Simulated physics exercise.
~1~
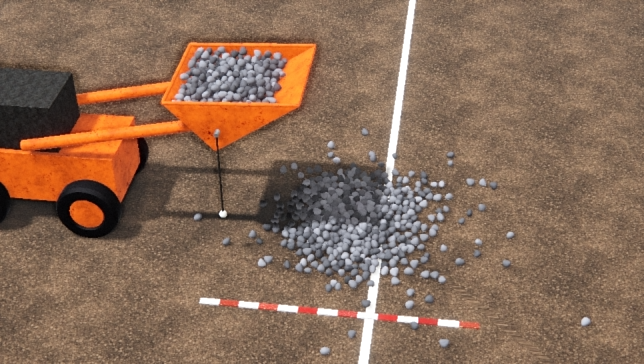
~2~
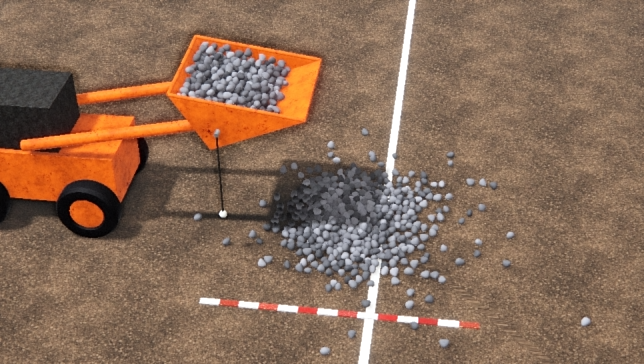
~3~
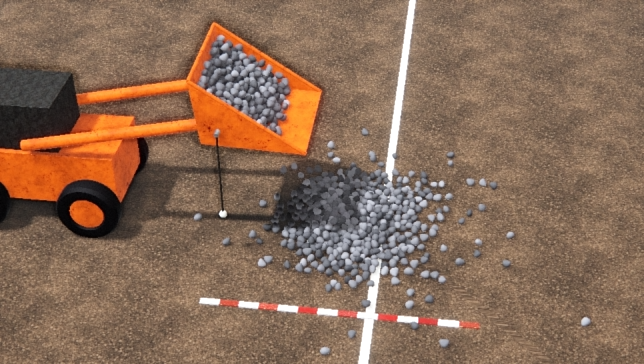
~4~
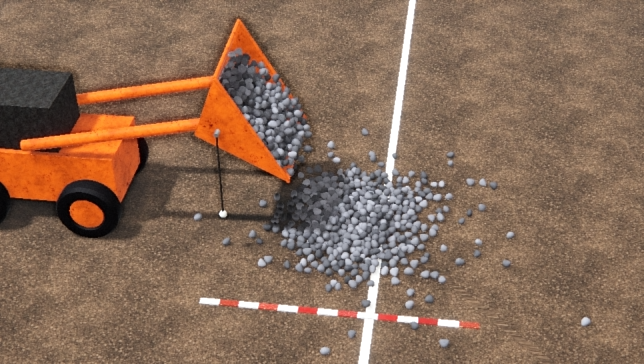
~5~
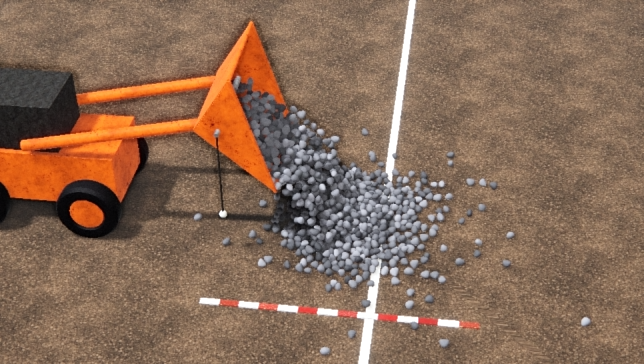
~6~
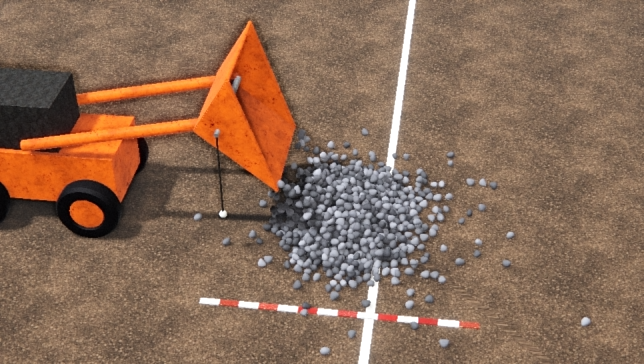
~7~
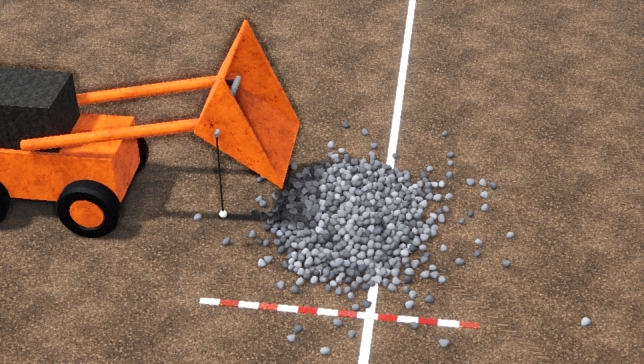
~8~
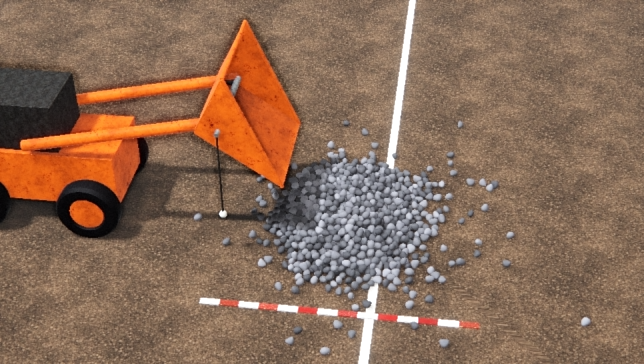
The clip opens on an orange loader at the left holding a bucket full of grey stones beside a loose heap that lies across a white line on brown ground. A red and white staff rests below the heap, and a small white ball hangs under the bucket. The loader stays put while the bucket tips steadily forward to the right, and its stones slide toward the lower lip. They pour out onto the near side of the heap. The emptied bucket then rocks slightly, and it ends steeply tilted beside a fuller heap, still straddling the line.
